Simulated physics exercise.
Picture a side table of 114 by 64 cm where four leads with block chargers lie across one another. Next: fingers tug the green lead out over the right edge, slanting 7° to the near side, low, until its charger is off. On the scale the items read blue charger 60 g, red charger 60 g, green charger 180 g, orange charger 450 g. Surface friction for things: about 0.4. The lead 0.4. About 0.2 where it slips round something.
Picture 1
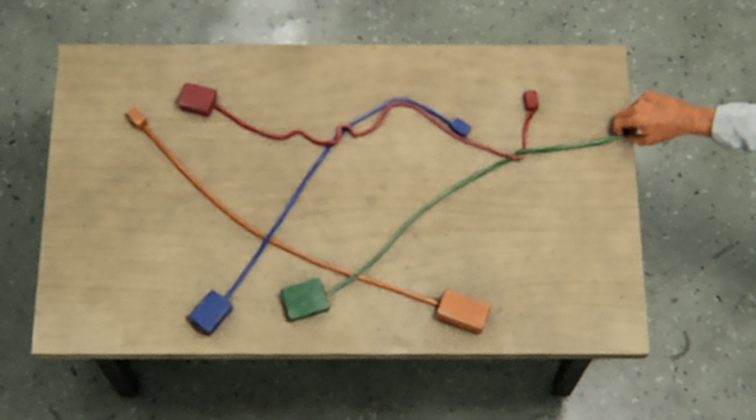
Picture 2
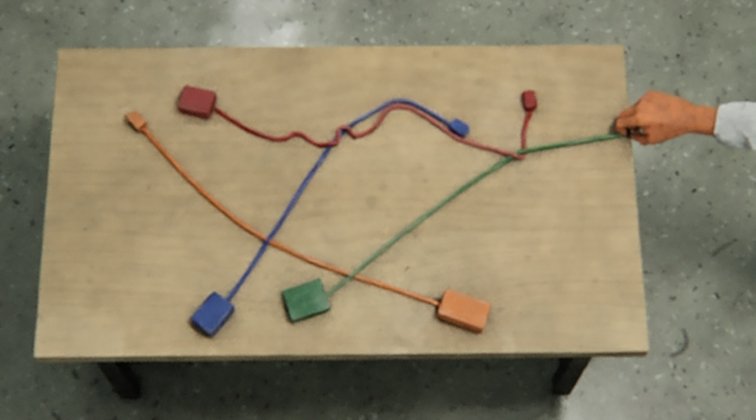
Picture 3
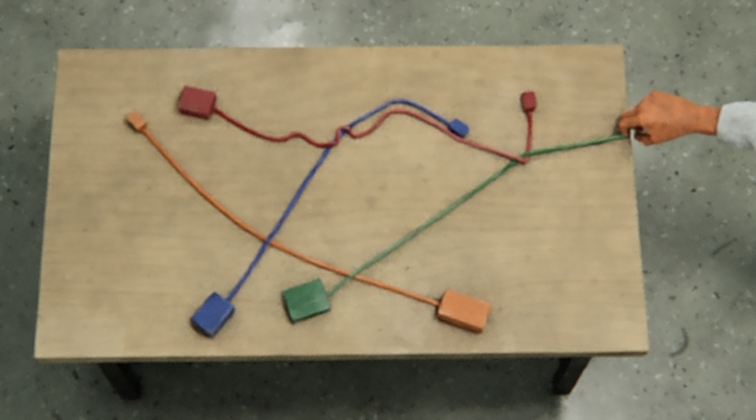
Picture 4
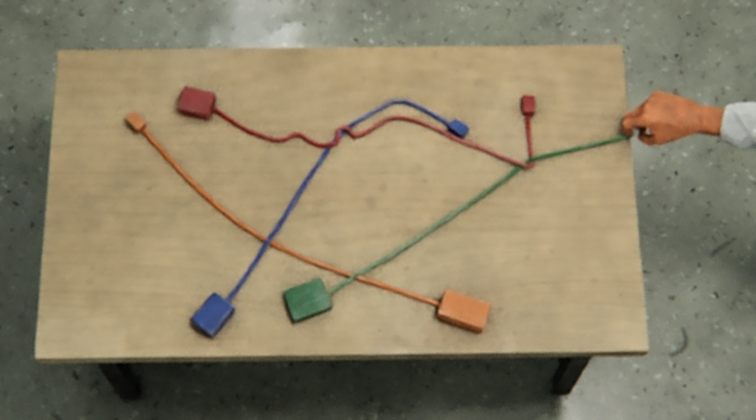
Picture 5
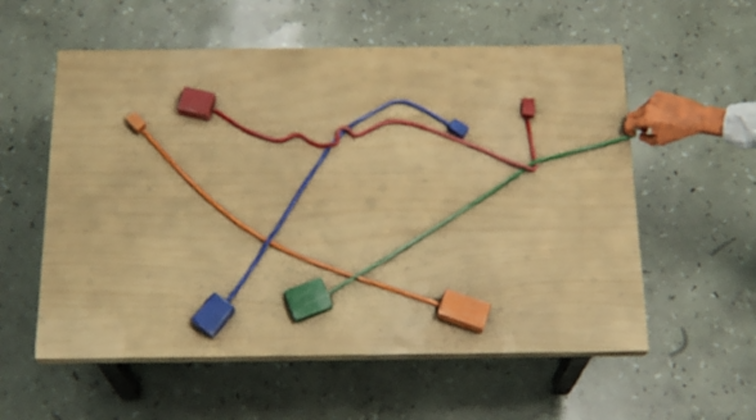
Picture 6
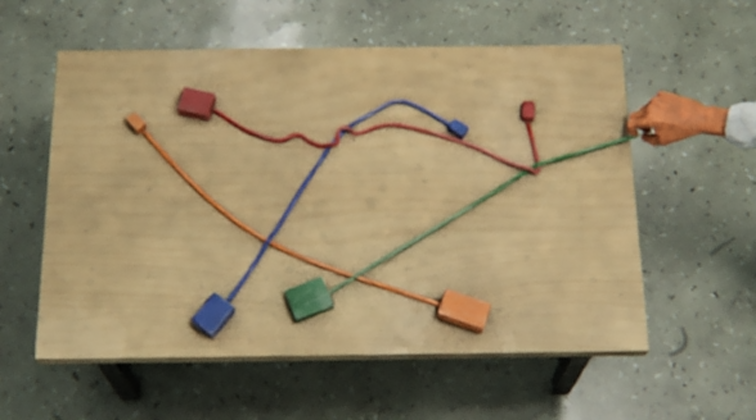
A hand pulled the green cord at the table's right edge, straightening it and dragging the looped red cord slightly right and toward the near side, while the blue and orange cords stayed put.
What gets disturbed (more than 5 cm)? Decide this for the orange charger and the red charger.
The orange charger holds its spot, the red charger loses its spot.
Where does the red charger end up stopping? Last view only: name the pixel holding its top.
Around (610, 159).
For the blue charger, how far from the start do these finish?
Blue charger 0 cm.
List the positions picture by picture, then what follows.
Shows, orange charger (464, 309); red charger (197, 96); crossings (259, 233) blue over orange, (314, 147) red over blue, (369, 282) green over orange, (491, 200) red over green, (542, 154) green over red; green lead runs through (529, 150) (465, 182) (406, 225) (361, 271); grip (624, 135), in the first frame.
Shows, green lead runs through (469, 185) (360, 268); grip (627, 135), in the second frame.
Shows, green lead runs through (475, 191) (361, 269); grip (629, 135), in the third frame.
Shows, red plug (529, 103); green lead runs through (480, 196) (364, 271); grip (633, 135), in the fourth frame.
Shows, red plug (529, 106); green lead runs through (482, 198) (365, 271); grip (635, 135), in the fifth frame.
Shows, orange charger (465, 308); red charger (196, 101); green lead runs through (546, 162) (484, 199) (422, 237) (366, 270); grip (637, 135), in the sixth frame.
Next, the green lead's tail end at (435, 245); green charger 23 cm off its start, red plug 6 cm off its start.
Then, the green lead's tail end at (545, 193); green charger 47 cm off its start, red plug 6 cm off its start.
After that, the green lead has left the top; red charger 25 cm off its start at (321, 119), green charger 73 cm off its start at (658, 183), red plug 21 cm off its start at (622, 151).
Later, the green lead has left the top; red charger 81 cm off its start, green charger over the edge, red plug over the edge.
At the end, the green lead has left the top; red charger 82 cm off its start at (610, 159), orange charger 0 cm off its start at (465, 308), green charger over the edge, red plug over the edge.
